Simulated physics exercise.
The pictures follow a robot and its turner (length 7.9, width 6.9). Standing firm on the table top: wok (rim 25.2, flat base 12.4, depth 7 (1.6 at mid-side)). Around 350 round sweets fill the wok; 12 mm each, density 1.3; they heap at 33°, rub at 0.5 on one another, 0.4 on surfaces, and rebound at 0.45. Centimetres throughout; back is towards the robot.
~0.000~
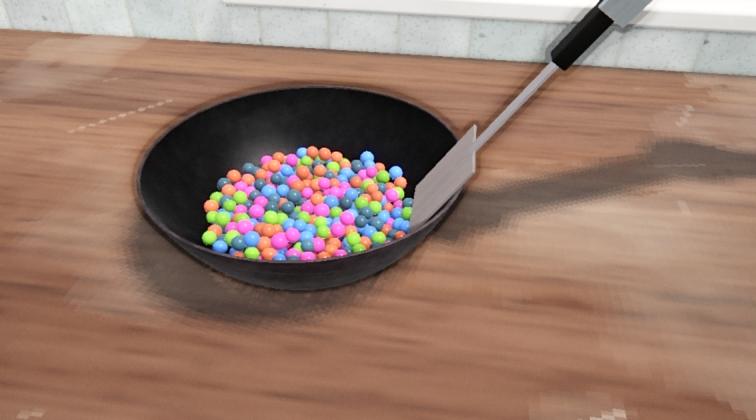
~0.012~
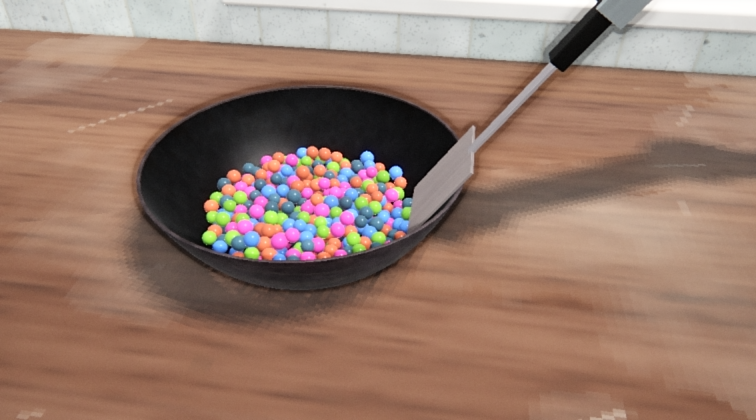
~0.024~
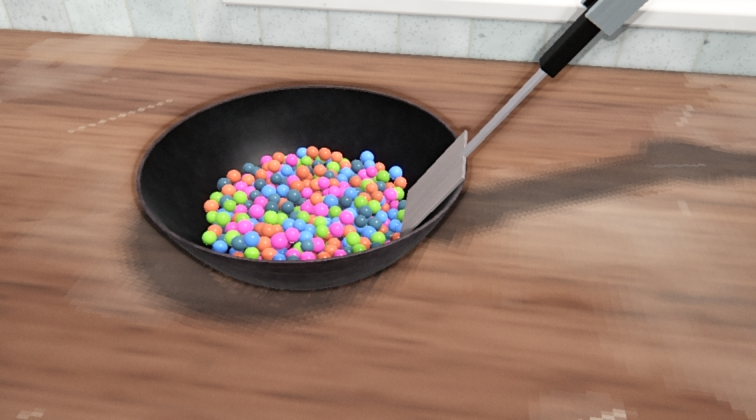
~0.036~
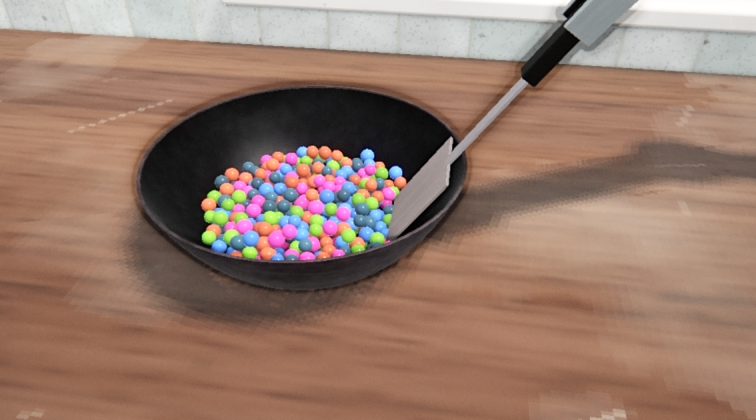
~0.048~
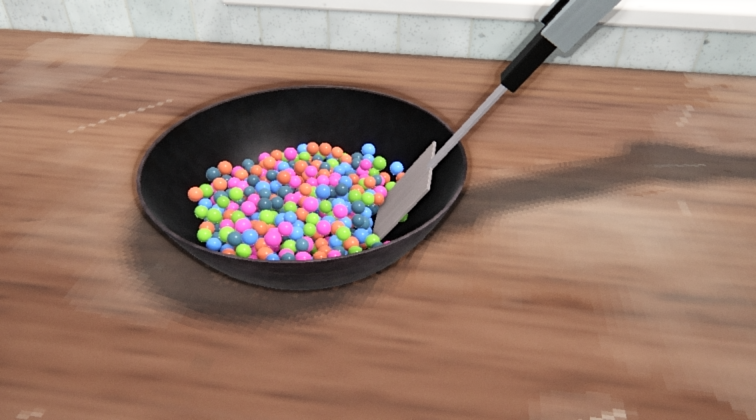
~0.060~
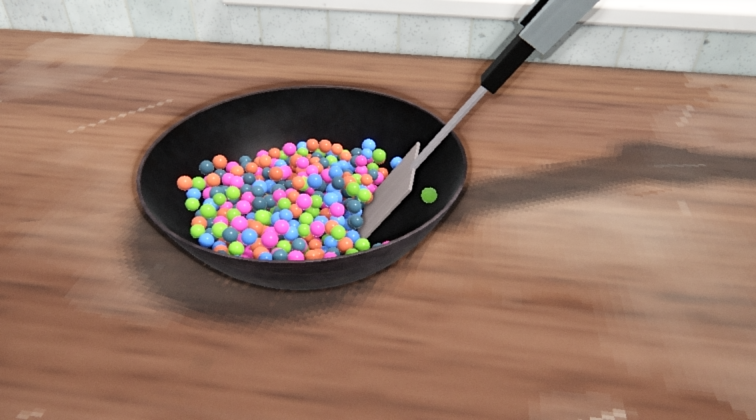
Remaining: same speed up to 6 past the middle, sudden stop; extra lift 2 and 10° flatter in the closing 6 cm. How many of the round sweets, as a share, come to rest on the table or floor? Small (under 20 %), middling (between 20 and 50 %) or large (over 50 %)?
Answer: Small; under 20 % of the round sweets finish on the table or floor.
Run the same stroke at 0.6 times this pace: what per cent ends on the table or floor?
About 0 per cent.
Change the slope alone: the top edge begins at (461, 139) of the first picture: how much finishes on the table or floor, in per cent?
About 5 per cent.
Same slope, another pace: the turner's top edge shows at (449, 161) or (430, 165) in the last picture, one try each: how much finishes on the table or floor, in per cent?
Some 0 and 0 per cent.
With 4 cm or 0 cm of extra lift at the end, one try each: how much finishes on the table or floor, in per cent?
About 10 and 0 per cent.
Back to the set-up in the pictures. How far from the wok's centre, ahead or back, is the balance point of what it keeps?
About 4.0 cm ahead.
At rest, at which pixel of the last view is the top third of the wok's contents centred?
Near (214, 187).
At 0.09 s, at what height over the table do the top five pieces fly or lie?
Some 7 cm.
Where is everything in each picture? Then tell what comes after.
Turner top edge at (475, 147), sloping 56°; upper third of the load around (309, 203), from x 210 to 410, top at y 155; 353 in the wok, in the first frame.
Turner top edge at (473, 148), sloping 56°; upper third of the load around (309, 203), from x 210 to 410, top at y 155, in the second frame.
Turner top edge at (465, 153), sloping 56°; upper third of the load around (309, 203), from x 210 to 405, top at y 155, in the third frame.
Turner top edge at (450, 160), sloping 56°; upper third of the load around (312, 202), from x 210 to 400, top at y 155, in the fourth frame.
Turner top edge at (432, 164), sloping 56°; upper third of the load around (303, 197), from x 195 to 400, top at y 150, in the fifth frame.
Turner top edge at (415, 165), sloping 56°; upper third of the load around (296, 195), from x 185 to 430, top at y 145; 353 in the wok, in the sixth frame.
After 0.09 s, sloping 56°, highest piece 10 above the table; 353 in the wok.
After 0.12 s, sloping 52°, highest piece 14 above the table; 352 in the wok, 1 on the blade or in flight.
After 0.33 s, sloping 46°, highest piece 22 above the table; 330 in the wok, 6 on the table or floor, 17 on the blade or in flight.
After 1.38 s, sloping 46°, highest piece 6 above the table; 330 in the wok, 23 on the table or floor.
At rest, 330 in the wok, 23 on the table or floor. That is 7 % on the table or floor.
